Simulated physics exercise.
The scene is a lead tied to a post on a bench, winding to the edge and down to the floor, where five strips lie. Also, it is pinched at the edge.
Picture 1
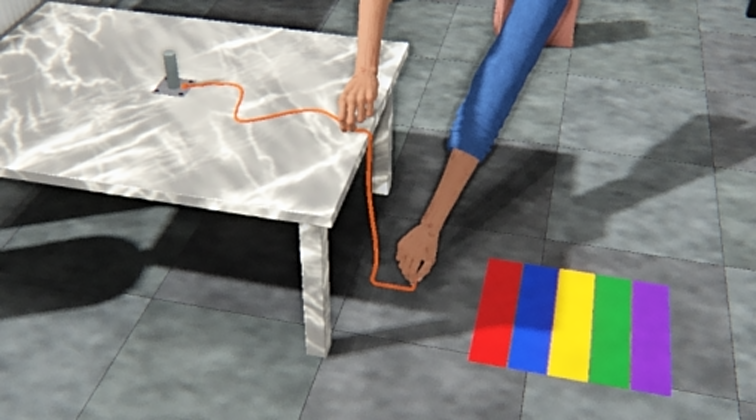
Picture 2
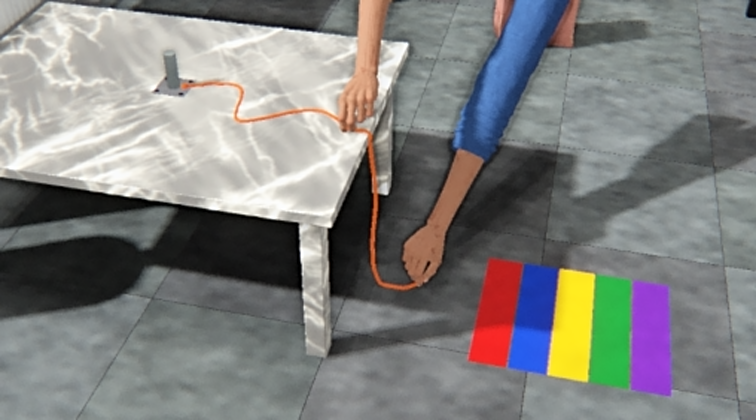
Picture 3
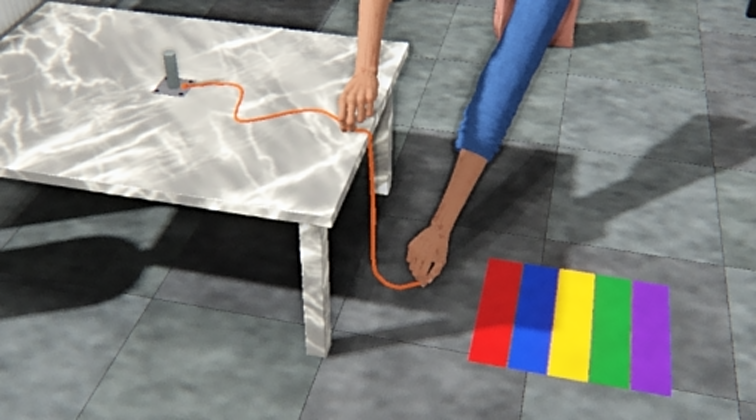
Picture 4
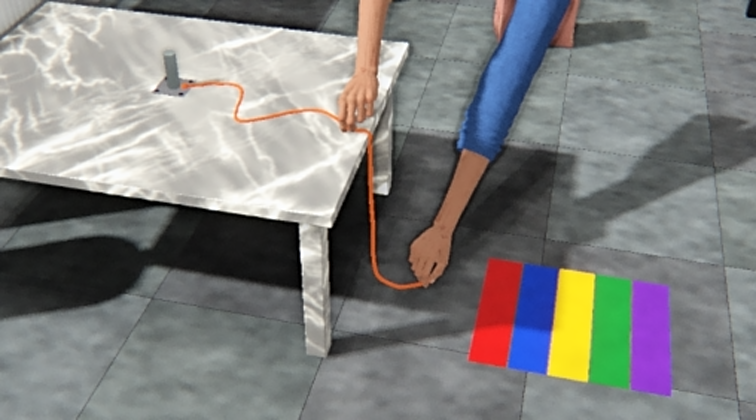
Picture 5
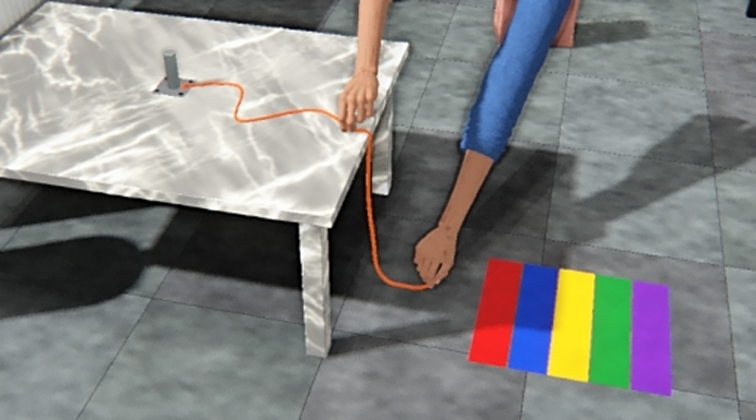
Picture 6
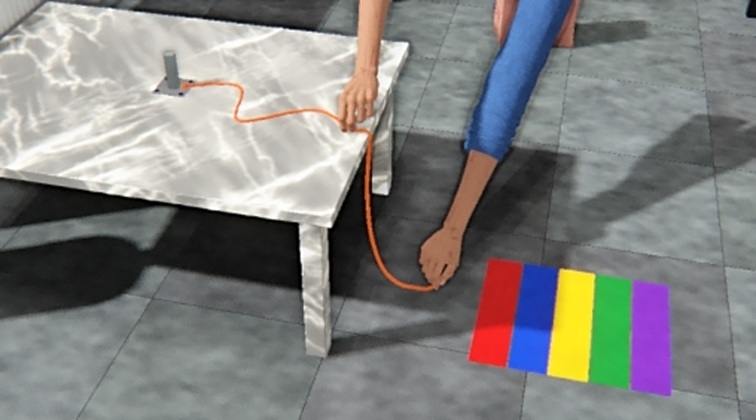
A hand pinching an orange cord at a marbled table's edge while the other draws its low end slightly right.
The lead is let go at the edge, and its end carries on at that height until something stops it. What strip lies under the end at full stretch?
The green one.
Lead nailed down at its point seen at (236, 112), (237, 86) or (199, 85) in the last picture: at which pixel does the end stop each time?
Approximately (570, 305), (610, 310) and (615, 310), respectively.
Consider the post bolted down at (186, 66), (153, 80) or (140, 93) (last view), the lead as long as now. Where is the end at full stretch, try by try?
(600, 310), (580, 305) and (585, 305).
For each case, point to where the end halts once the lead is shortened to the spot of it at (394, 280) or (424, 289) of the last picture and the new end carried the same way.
The first cut gives (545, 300) and the second gives (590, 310).
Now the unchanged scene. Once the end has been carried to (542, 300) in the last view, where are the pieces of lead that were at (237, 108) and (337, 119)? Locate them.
You'll find one close to (273, 107) and the other close to (375, 152).
A little later, end near (542, 300); over blue.
Next, end near (590, 308); over yellow.
When it is tight, end near (618, 313); over green. The end stops over the green strip.
